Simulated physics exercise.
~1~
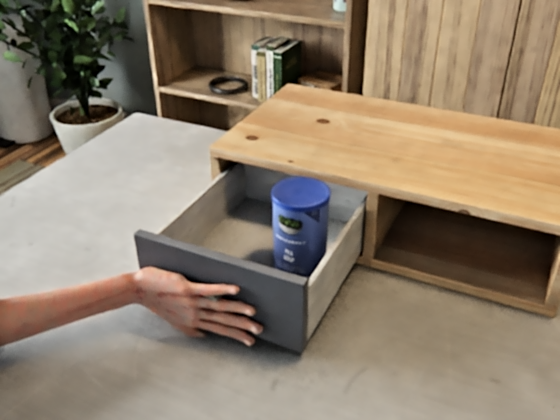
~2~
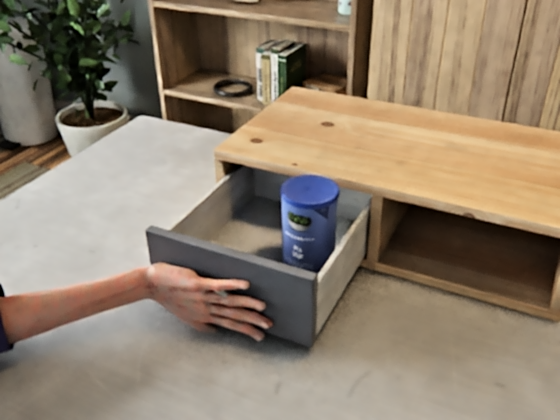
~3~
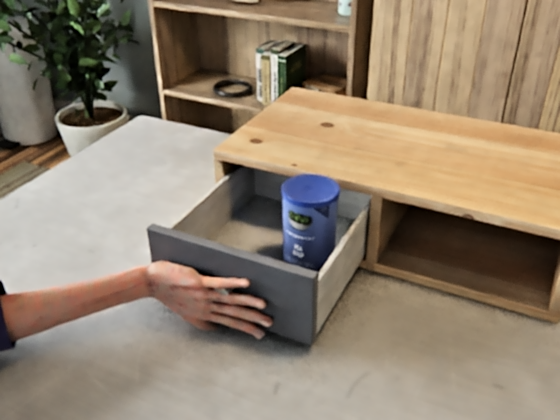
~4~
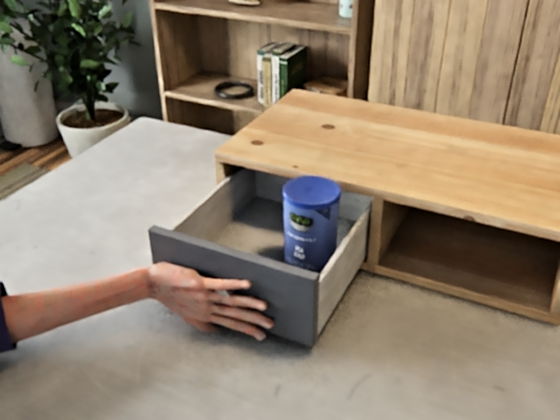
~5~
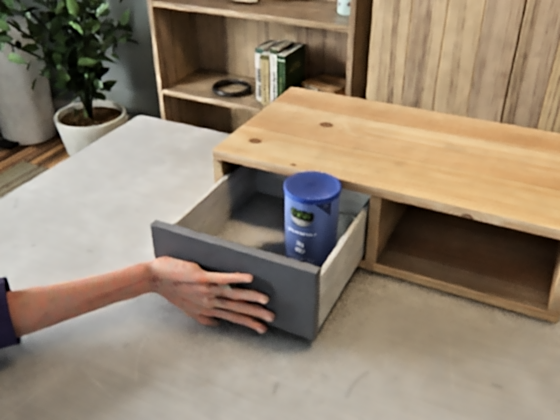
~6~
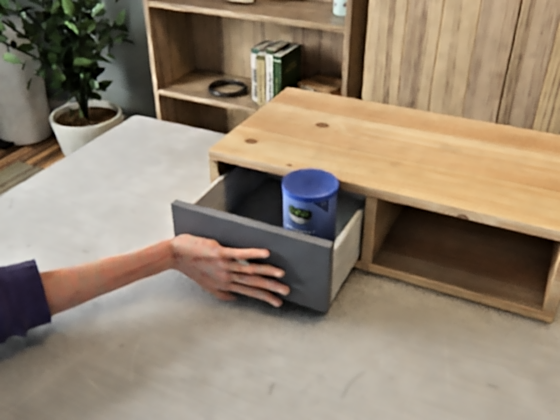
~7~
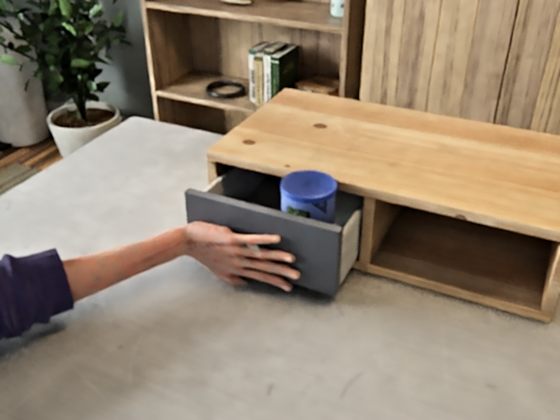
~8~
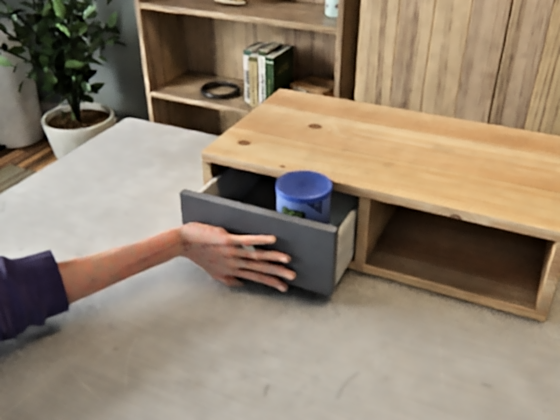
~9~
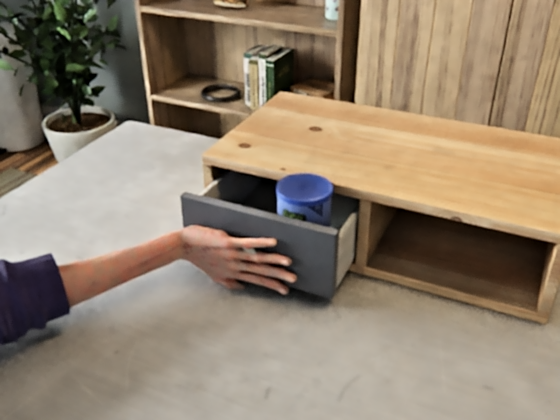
At first, a hand rests against the dark grey front of a drawer pulled out of a low wooden chest on a pale surface, with a blue, lidded pot standing upright inside. The drawer shifts slightly, then stays almost still for a while, the fingers spread across its front. Next the hand pushes it inward, and the drawer slides up and to the right, carrying the pot toward the chest. It goes in a little further, then stops. At the end the drawer sits still, partly open, with the hand on its front and the pot upright near the chest's top edge.
